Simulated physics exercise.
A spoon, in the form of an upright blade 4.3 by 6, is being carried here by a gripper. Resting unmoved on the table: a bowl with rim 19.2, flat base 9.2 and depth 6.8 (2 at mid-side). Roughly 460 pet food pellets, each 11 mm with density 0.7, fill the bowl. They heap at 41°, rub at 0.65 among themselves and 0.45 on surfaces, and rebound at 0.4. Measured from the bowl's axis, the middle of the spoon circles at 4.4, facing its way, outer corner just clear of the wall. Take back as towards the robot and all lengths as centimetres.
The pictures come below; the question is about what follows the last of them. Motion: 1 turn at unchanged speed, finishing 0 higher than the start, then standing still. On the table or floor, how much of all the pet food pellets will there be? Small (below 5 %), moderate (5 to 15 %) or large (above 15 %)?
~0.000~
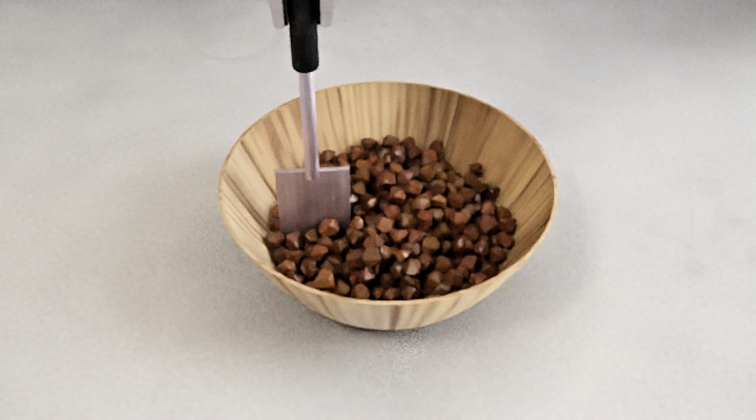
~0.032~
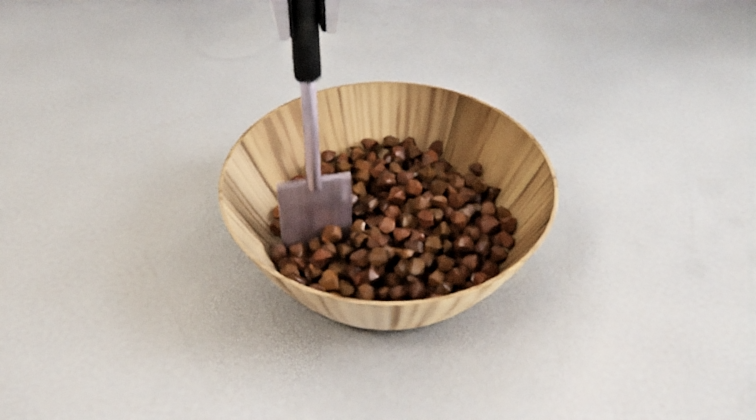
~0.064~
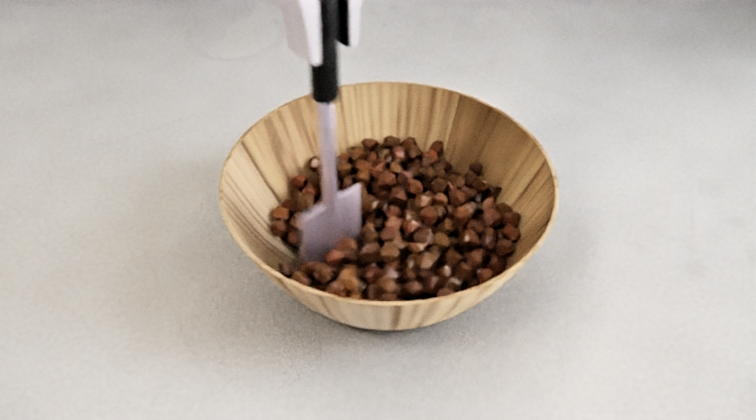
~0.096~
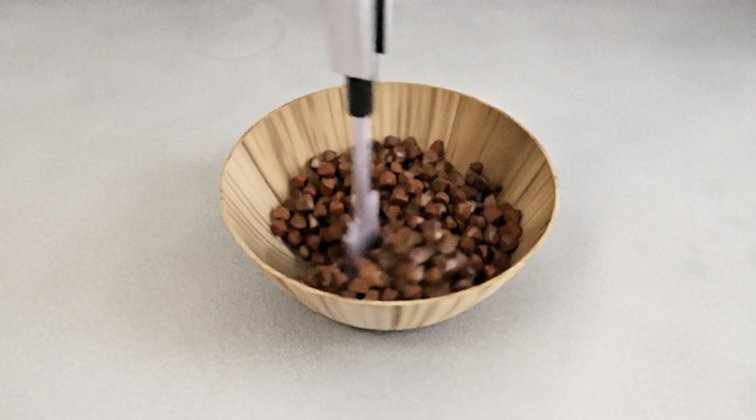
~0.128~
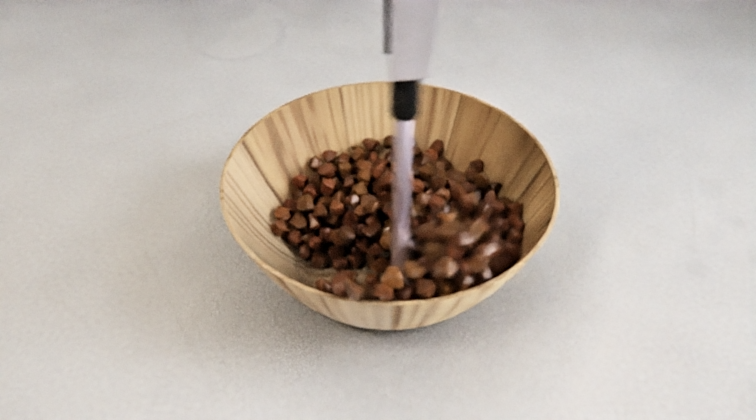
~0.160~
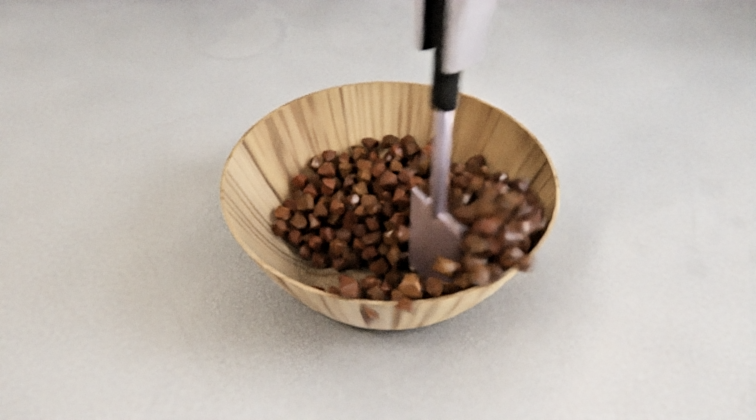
Large.
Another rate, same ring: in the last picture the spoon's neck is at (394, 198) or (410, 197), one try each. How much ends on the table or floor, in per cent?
It comes to close to 15 per cent and close to 25 per cent.
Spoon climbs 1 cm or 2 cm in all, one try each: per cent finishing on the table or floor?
Roughly 25 and 25 per cent.
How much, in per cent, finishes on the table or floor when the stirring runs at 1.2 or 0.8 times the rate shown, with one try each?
Roughly 35 and 20 per cent.
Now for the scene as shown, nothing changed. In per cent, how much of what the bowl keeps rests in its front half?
Close to 70 in a hundred.
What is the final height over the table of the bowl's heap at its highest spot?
About 7.5 centimetres.
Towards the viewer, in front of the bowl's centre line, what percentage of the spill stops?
Close to 40 percent, I reckon.
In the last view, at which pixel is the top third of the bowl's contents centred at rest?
Centre, approx.: (328, 270).
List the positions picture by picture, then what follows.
The first picture shows the spoon neck at (311, 149), 0° round; upper third of the load around (400, 215), from x 275 to 510, top at y 140; 458 in the bowl.
The second picture shows the spoon neck at (313, 159), 11° round; upper third of the load around (399, 221), from x 275 to 510, top at y 140.
The third picture shows the spoon neck at (330, 180), 38° round; upper third of the load around (403, 233), from x 280 to 510, top at y 140.
The fourth picture shows the spoon neck at (362, 195), 66° round; upper third of the load around (416, 244), from x 280 to 515, top at y 140.
The fifth picture shows the spoon neck at (402, 198), 93° round; upper third of the load around (442, 246), from x 280 to 515, top at y 140.
The sixth picture shows the spoon neck at (438, 188), 121° round; upper third of the load around (473, 225), from x 280 to 535, top at y 140; 454 in the bowl, 4 in flight or on the tool.
After 0.26 s, 210° round, highest piece 10 above the table; 422 in the bowl, 4 on the table or floor, 32 in flight or on the tool.
After 0.37 s, 298° round, highest piece 10 above the table; 378 in the bowl, 36 on the table or floor, 44 in flight or on the tool.
After 0.62 s, 0° round, highest piece 8 above the table; 331 in the bowl, 127 on the table or floor.
After 1.32 s, 0° round, highest piece 8 above the table; 331 in the bowl, 127 on the table or floor.
In the end, 331 in the bowl, 127 on the table or floor. That is 28 % on the table or floor.
